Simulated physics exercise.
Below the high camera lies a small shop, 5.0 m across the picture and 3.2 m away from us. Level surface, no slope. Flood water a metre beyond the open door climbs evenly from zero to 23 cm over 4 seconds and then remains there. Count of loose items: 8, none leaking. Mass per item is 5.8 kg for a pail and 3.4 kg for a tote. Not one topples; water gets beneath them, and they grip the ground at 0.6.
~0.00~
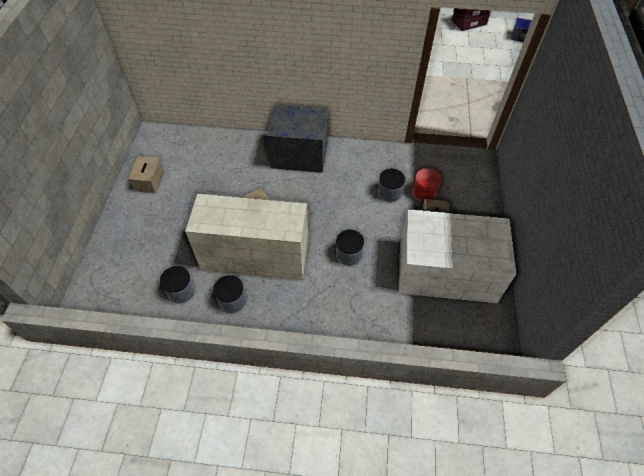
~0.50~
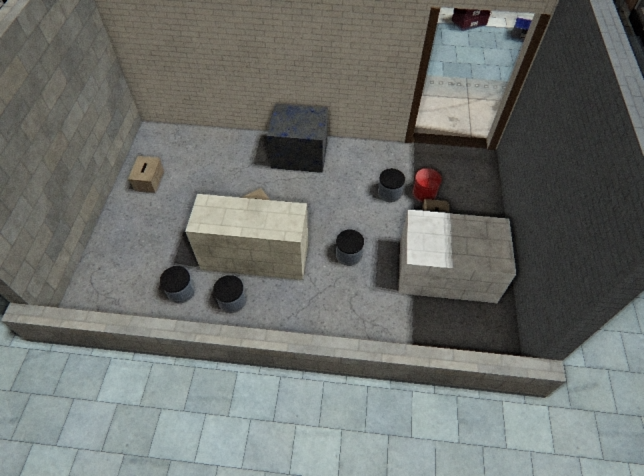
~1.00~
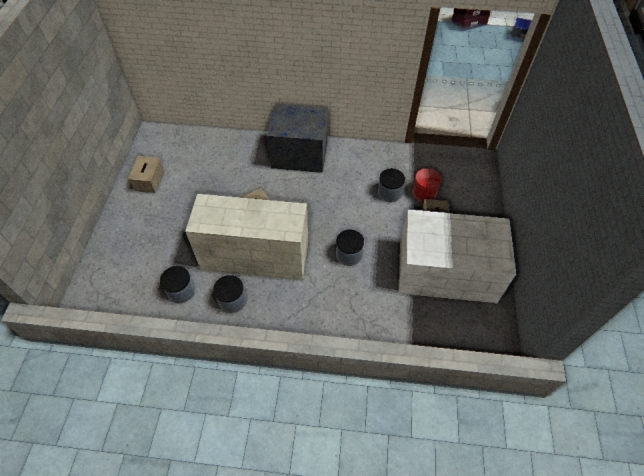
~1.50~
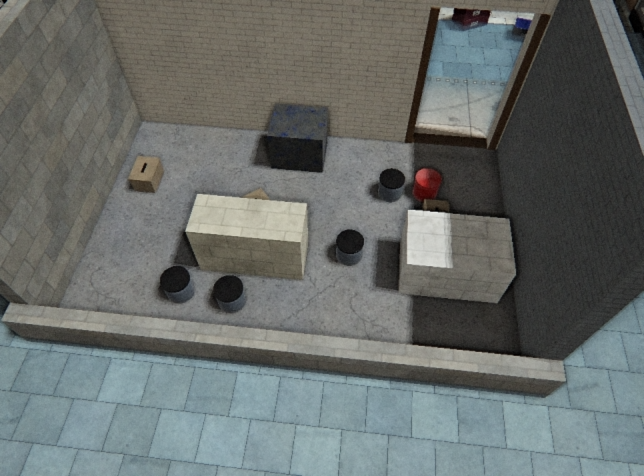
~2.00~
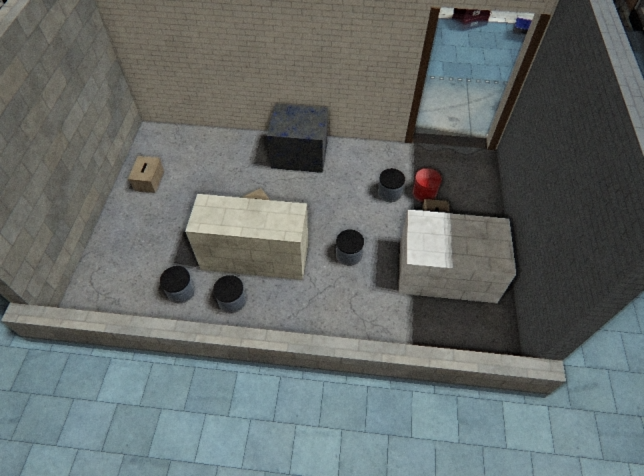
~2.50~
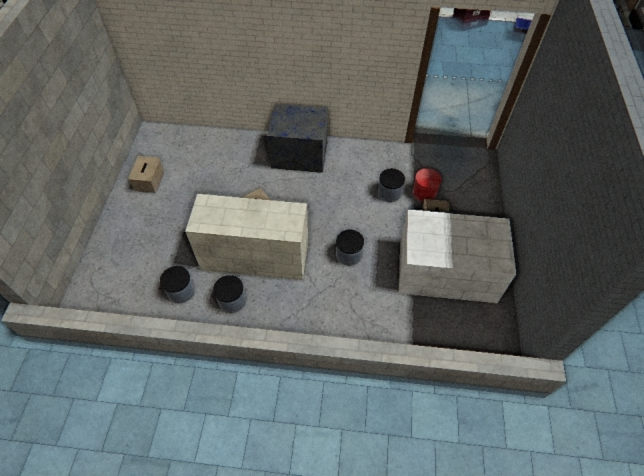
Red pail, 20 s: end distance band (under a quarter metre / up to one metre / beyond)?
Beyond one metre.
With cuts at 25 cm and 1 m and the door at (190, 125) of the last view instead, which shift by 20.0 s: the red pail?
Under that change the red pail is pushed a bit.
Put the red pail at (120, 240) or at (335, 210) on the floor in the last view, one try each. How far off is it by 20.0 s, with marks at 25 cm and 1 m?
So, one try each: It budges a bit the first time and goes a long distance the second.
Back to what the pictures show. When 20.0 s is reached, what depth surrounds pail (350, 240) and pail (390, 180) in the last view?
Roughly 18 and 19 cm.
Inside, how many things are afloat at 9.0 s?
Answer: 3.
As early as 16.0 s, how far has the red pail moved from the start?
Displacement near 350 cm.
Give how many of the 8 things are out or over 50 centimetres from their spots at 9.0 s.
Count: 5.
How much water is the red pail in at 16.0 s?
Depth approx. 16 cm.
After 4.0 s the red pail is near (423, 192), 0.3 m from its start, aground; 0 afloat.
After 9.0 s the red pail is near (222, 147), 2.7 m from its start, aground; 3 afloat.
After 16.0 s the red pail is near (138, 156), 3.7 m from its start, afloat; 8 afloat.
After 20.0 s the red pail is near (257, 159), 2.2 m from its start, afloat; 8 afloat.
